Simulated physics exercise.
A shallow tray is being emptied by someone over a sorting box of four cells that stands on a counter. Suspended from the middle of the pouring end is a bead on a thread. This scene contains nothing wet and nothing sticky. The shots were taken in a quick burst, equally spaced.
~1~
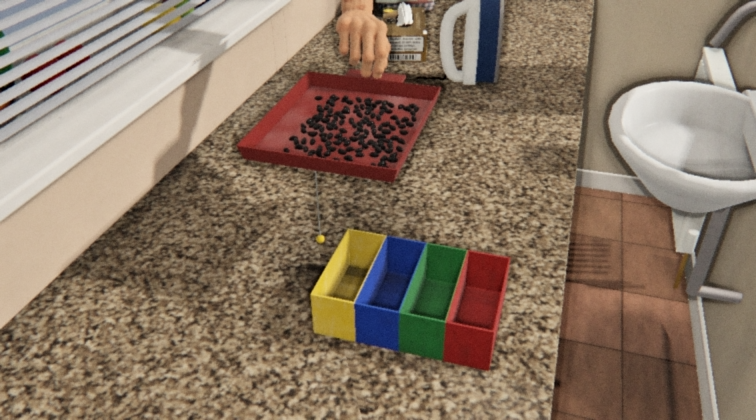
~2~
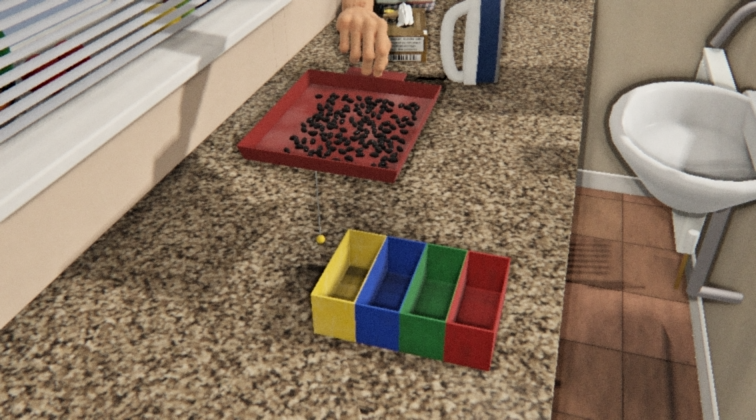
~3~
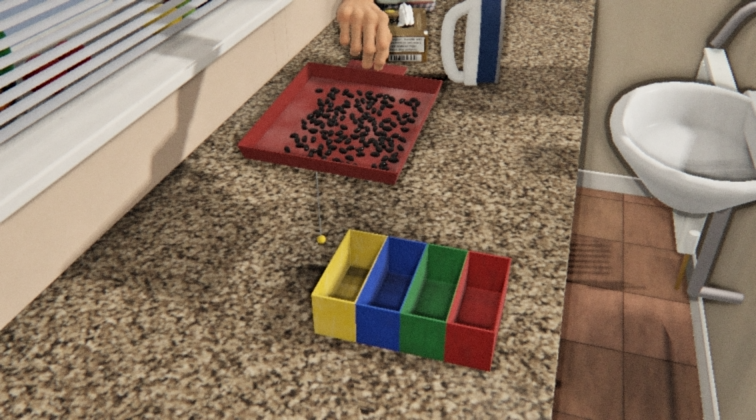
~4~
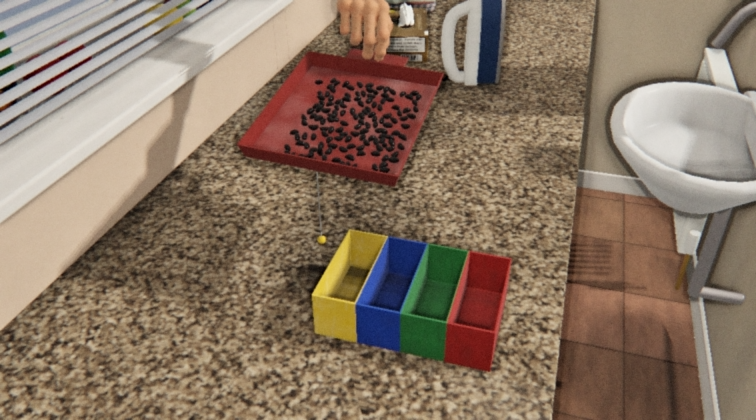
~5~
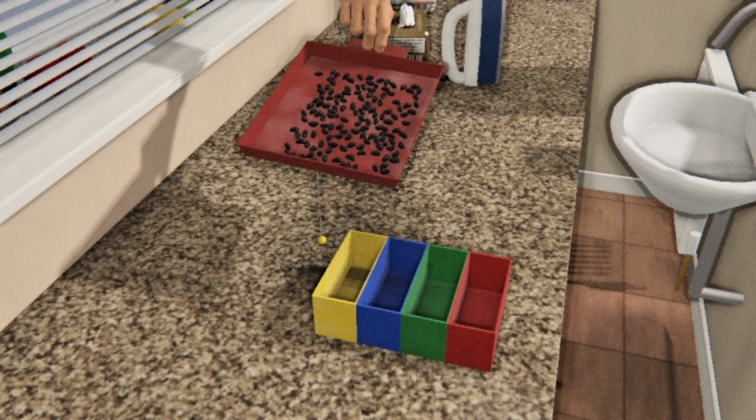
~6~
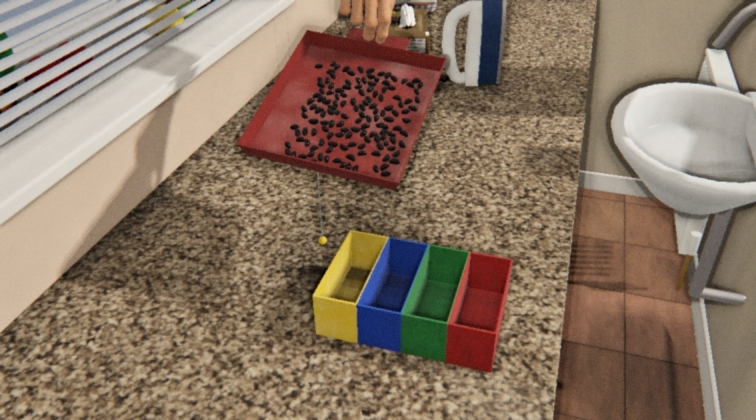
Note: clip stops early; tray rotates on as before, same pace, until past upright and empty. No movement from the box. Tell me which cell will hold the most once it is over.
The blue cell will hold the most.
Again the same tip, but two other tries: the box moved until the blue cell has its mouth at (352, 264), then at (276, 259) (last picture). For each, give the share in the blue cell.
I'd expect some 30 percent, and then some 0 percent.
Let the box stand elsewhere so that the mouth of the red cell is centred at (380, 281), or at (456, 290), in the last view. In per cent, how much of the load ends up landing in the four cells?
Close to 100 in a hundred, followed by close to 100 in a hundred.
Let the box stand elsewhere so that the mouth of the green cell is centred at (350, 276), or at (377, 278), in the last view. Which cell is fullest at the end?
Going by the two tries in order: That red cell, then the cell in green.
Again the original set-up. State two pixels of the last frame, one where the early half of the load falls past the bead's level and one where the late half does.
Roughly at (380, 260) first, and then at (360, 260).
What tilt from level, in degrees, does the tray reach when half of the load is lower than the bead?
At some 110 degrees.
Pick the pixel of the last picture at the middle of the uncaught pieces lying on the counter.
Around (296, 321).
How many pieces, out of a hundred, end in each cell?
Approximate shares in per cent - yellow cell 30, blue cell 60, green cell 0, red cell 0.
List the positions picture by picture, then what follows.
The first frame shows corners of the pouring end at (242, 144) and (393, 167), level; middle of the load at (360, 129), black beans; bead on its thread at (320, 239); yellow cell at (334, 314); blue cell at (377, 323); green cell at (422, 333); red cell at (468, 343).
The second frame shows corners of the pouring end at (243, 144) and (394, 168), level; middle of the load at (360, 129).
The third frame shows corners of the pouring end at (243, 143) and (394, 170), tipped barely, lowest at the right corner; middle of the load at (360, 126).
The fourth frame shows corners of the pouring end at (243, 143) and (395, 172), tipped a little, lowest at the right corner; middle of the load at (361, 122).
The fifth frame shows corners of the pouring end at (243, 142) and (395, 175), tipped a little, lowest at the right corner; middle of the load at (361, 118).
The sixth frame shows corners of the pouring end at (243, 142) and (396, 178), tipped clearly, lowest at the right corner; middle of the load at (362, 115); yellow cell at (336, 316); blue cell at (379, 325); green cell at (424, 334); red cell at (470, 344).
Soon, tray tipped steeply; nearly all on the tray; a stray few falling or outside the box.
A while on, tray tipped past a quarter turn; most on the tray; a small part in the blue cell; a stray few in the yellow cell; a small part falling or outside the box.
Towards the end, tray tipped past a quarter turn; about half in the blue cell; about a third in the yellow cell; a small part falling or outside the box.
Finally, tray tipped past a quarter turn; about half in the blue cell; about a third in the yellow cell; none in the red cell; none in the green cell; a small part outside the box.
